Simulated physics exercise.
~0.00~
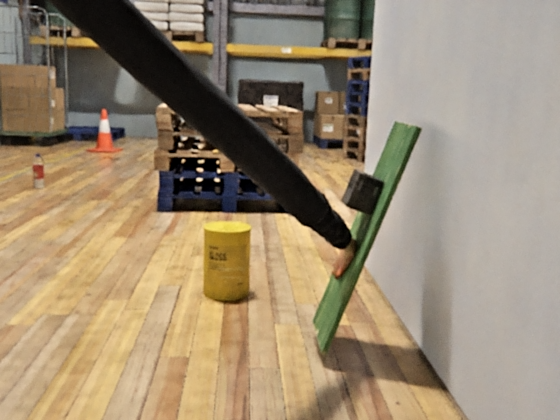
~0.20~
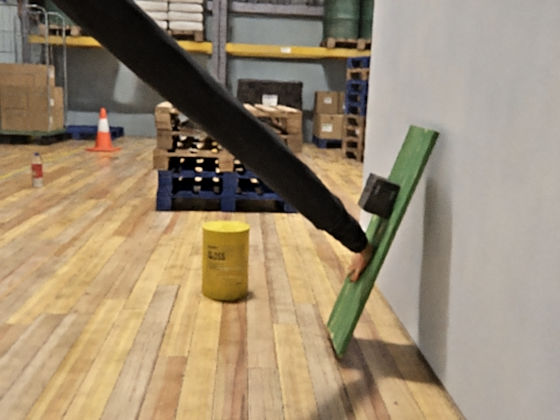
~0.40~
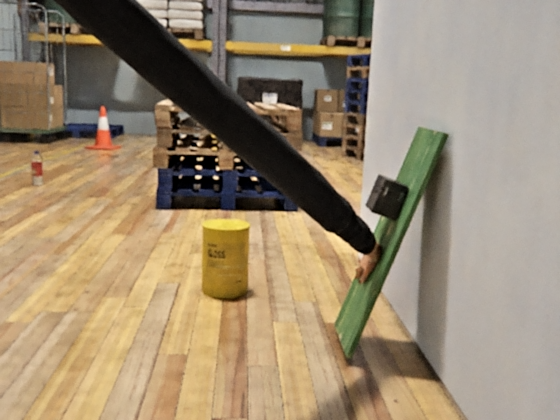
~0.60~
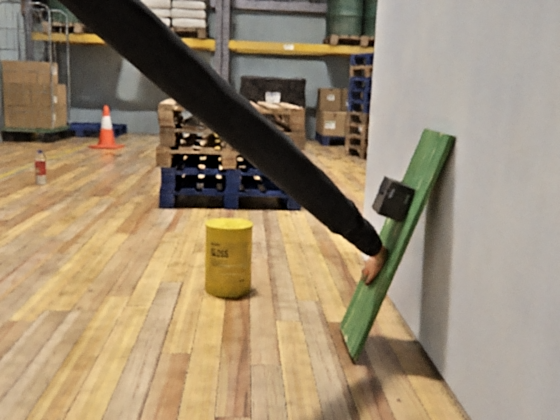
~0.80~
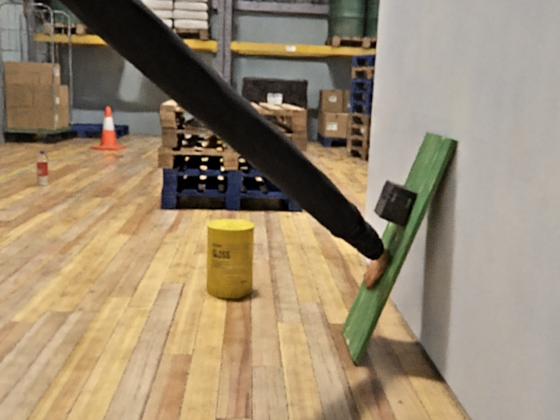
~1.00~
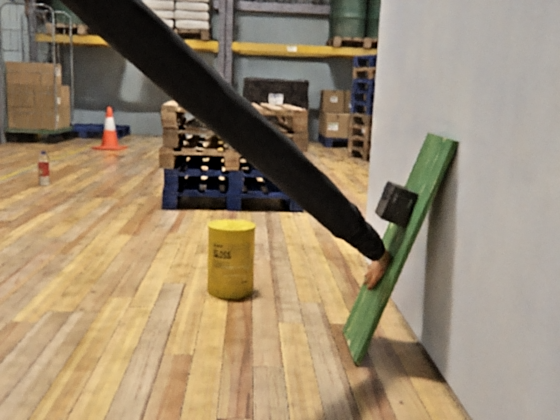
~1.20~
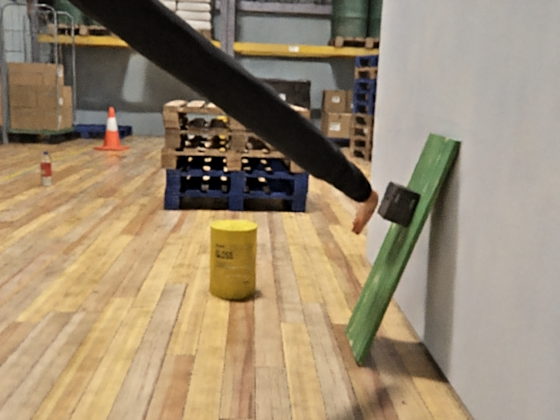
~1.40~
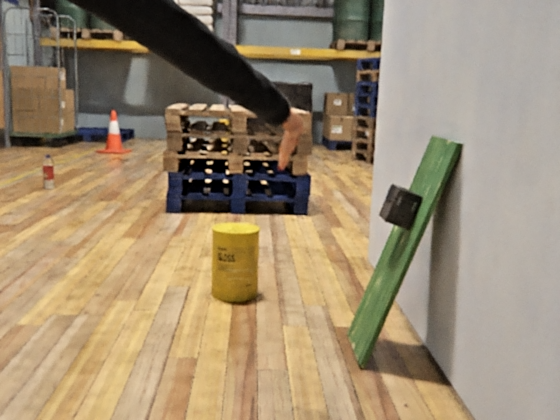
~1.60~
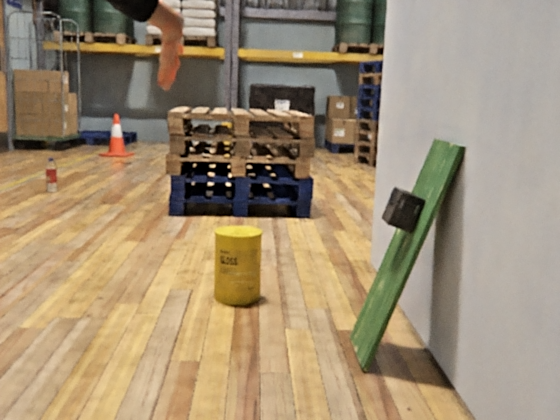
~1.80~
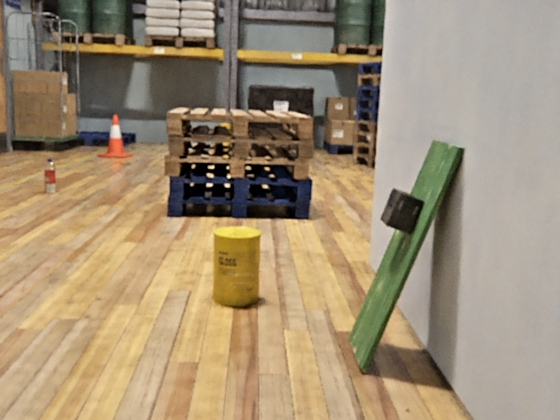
A slightly swaying camera looks across a plank floor in a warehouse, with a pale bare wall on the right and stacked pallets, shelving, boxes and an orange cone behind. A yellow pail stands near the middle, while a dark-sleeved arm reaches from the upper left to a green board carrying a small black block. The hand shifts the board a little to the right and holds it leaning against the wall. Then it lets go and draws back toward the upper left, out of view. The board stays leaning, and the pail remains in its place.
